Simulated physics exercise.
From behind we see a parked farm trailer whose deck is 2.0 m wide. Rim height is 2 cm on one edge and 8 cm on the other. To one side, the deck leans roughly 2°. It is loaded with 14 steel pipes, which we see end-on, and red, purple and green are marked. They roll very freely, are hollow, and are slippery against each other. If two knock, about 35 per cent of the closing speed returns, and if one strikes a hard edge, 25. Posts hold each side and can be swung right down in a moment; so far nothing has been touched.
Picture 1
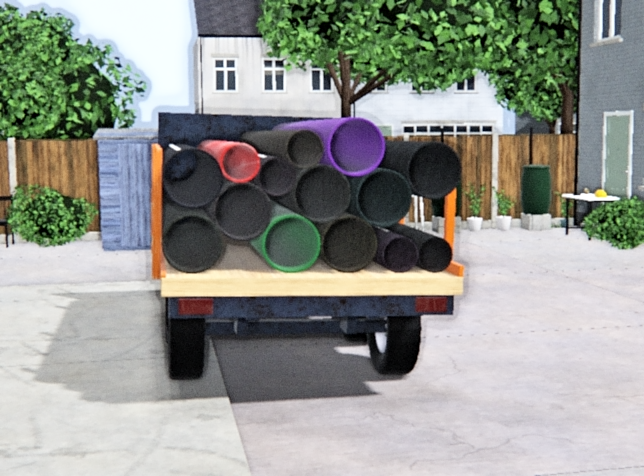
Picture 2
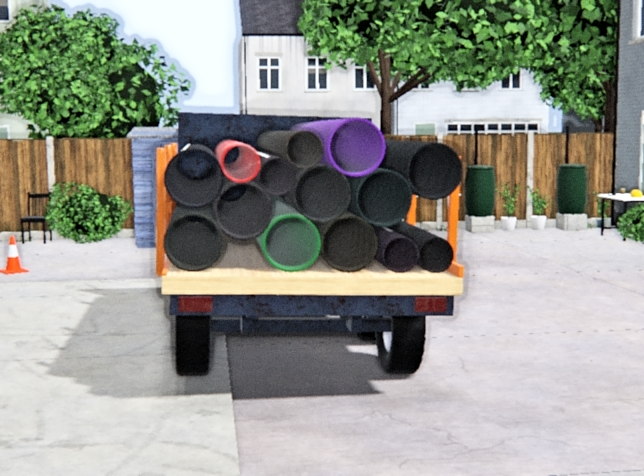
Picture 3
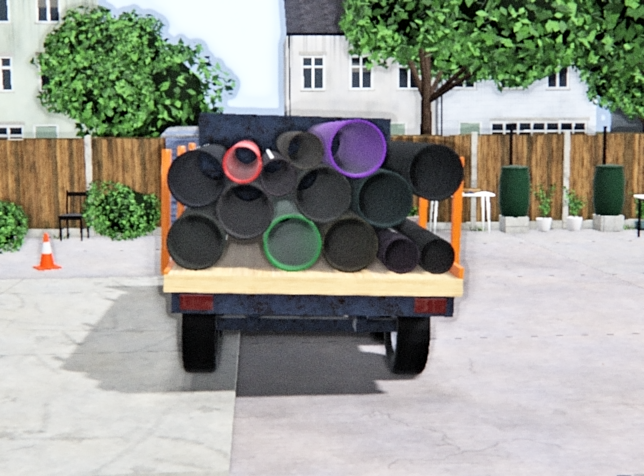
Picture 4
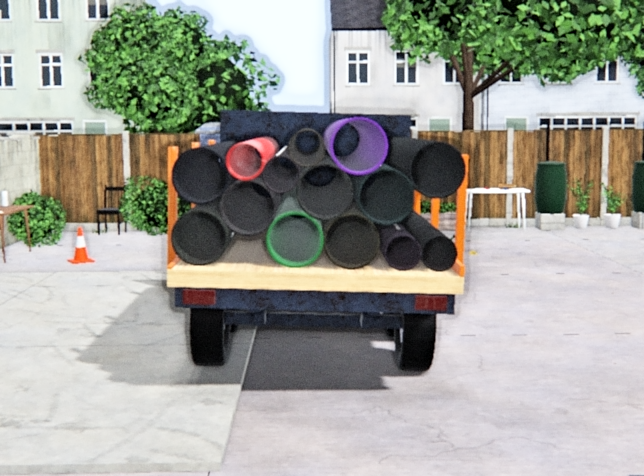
The camera drifts gently to the right around the back of a trailer parked in a pale paved yard, before a wooden fence, leafy trees and white houses. Between orange side posts lie stacked hollow pipes, mostly black, with a red one upper left, a purple one at top and a green one low in the middle. The background slides right, bringing an orange cone into view at left, while trailer and pipes stay still.
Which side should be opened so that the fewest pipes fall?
Safer bet: The right.
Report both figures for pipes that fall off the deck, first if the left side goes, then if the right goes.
Left side 6, right side 3.
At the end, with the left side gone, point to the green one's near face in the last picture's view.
(186, 237).
If it is the left, after 1.3 s, red is up on others, 5 cm from the left edge, rolling left; purple is up on others, 85 cm from the right edge, rolling left; green is on the deck, 65 cm from the left edge, rolling left; 2 of 14 are off.
If it is the left, in the end, red is on the ground to the left; purple is up on others, 95 cm from the right edge; green is on the deck, 10 cm from the left edge; 6 of 14 are off.
If it is the right, after 1.3 s, red is up on others, 55 cm from the left edge; purple is up on others, 40 cm from the right edge, rolling right; green is on the deck, 90 cm from the left edge; 1 of 14 is off.
If it is the right, in the end, red is up on others, 55 cm from the left edge; purple is down on the right; green is on the deck, 90 cm from the left edge; 3 of 14 are off.
